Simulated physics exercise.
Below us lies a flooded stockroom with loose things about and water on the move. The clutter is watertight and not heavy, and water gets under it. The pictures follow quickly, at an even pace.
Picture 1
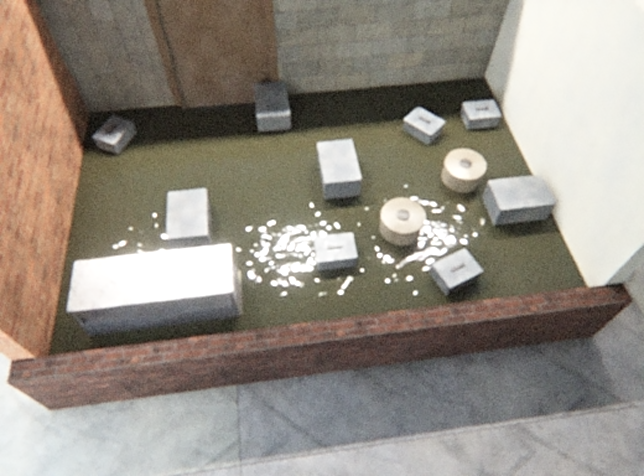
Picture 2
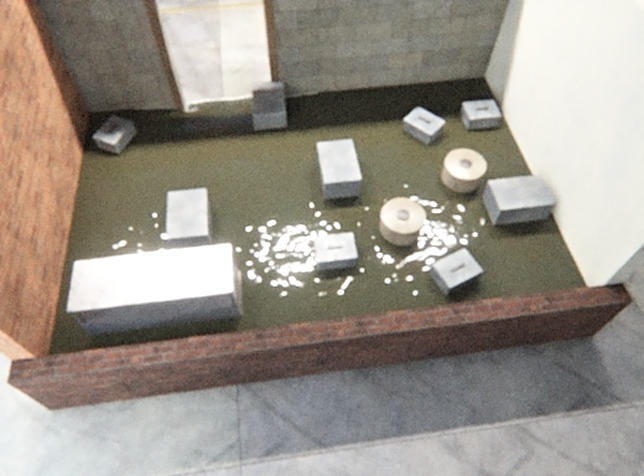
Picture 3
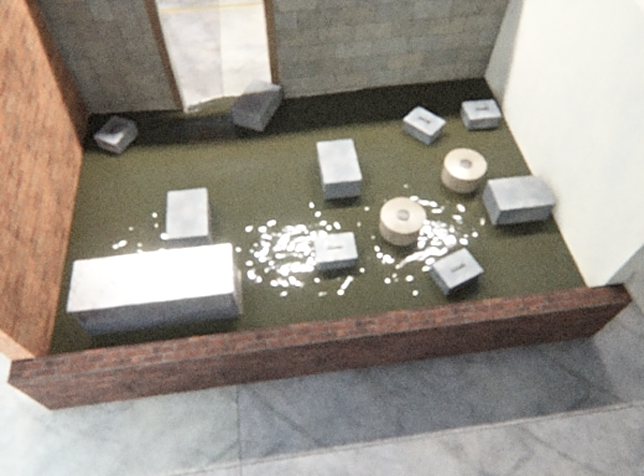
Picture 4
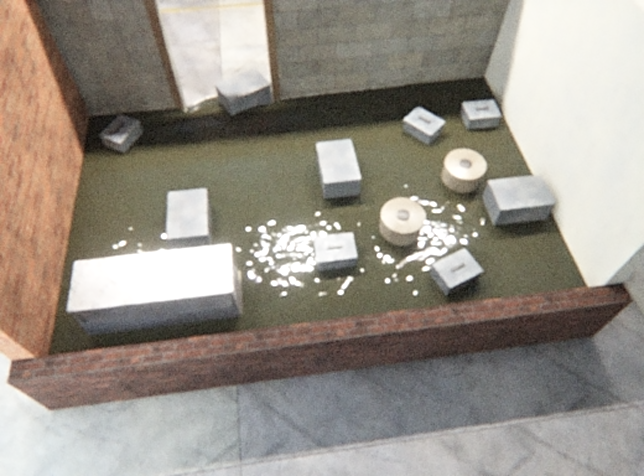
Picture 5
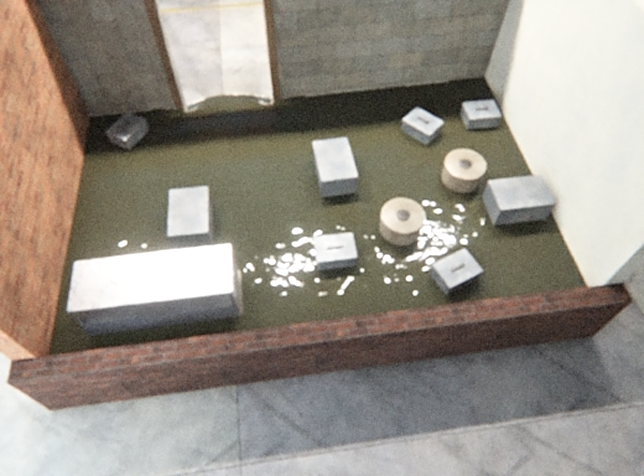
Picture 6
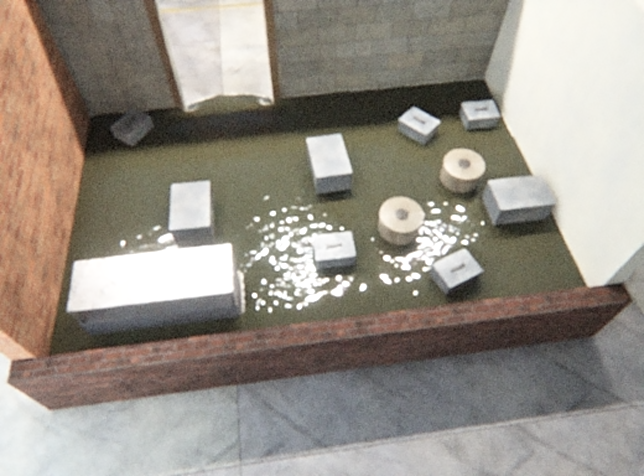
We see a flooded room of floating grey boxes and two round objects as the brown door gives way to a pale opening; a nearby box turns, drifts left and disappears there, while a few others shift slightly.
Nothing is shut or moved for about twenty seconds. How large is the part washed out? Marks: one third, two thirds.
Share: From one to two thirds.
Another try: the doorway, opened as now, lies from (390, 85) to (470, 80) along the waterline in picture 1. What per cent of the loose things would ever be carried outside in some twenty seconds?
Near 60 in a hundred.
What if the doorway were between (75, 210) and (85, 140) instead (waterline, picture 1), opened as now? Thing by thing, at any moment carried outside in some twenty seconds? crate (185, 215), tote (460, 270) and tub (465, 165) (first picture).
In turn: Out, left behind, inside.
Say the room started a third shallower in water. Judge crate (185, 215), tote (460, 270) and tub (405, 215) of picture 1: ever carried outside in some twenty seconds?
One after the other: Out, no, still in.
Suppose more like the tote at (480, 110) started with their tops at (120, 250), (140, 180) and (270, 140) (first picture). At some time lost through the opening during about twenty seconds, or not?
One after the other: Still in, washed out, carried outside.
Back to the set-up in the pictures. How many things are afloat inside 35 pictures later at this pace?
6 of them.
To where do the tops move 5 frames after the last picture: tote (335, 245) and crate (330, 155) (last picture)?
Roughly at (310, 231) and (293, 141).
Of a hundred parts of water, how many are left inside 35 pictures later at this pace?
I make it 52 per cent.
A moment on, 1 of 11 are out; 10 afloat.
Next, 3 of 11 are out; 8 afloat.
Later, 5 of 11 are out; 6 afloat.
In the end, 6 of 11 are out; 5 afloat.
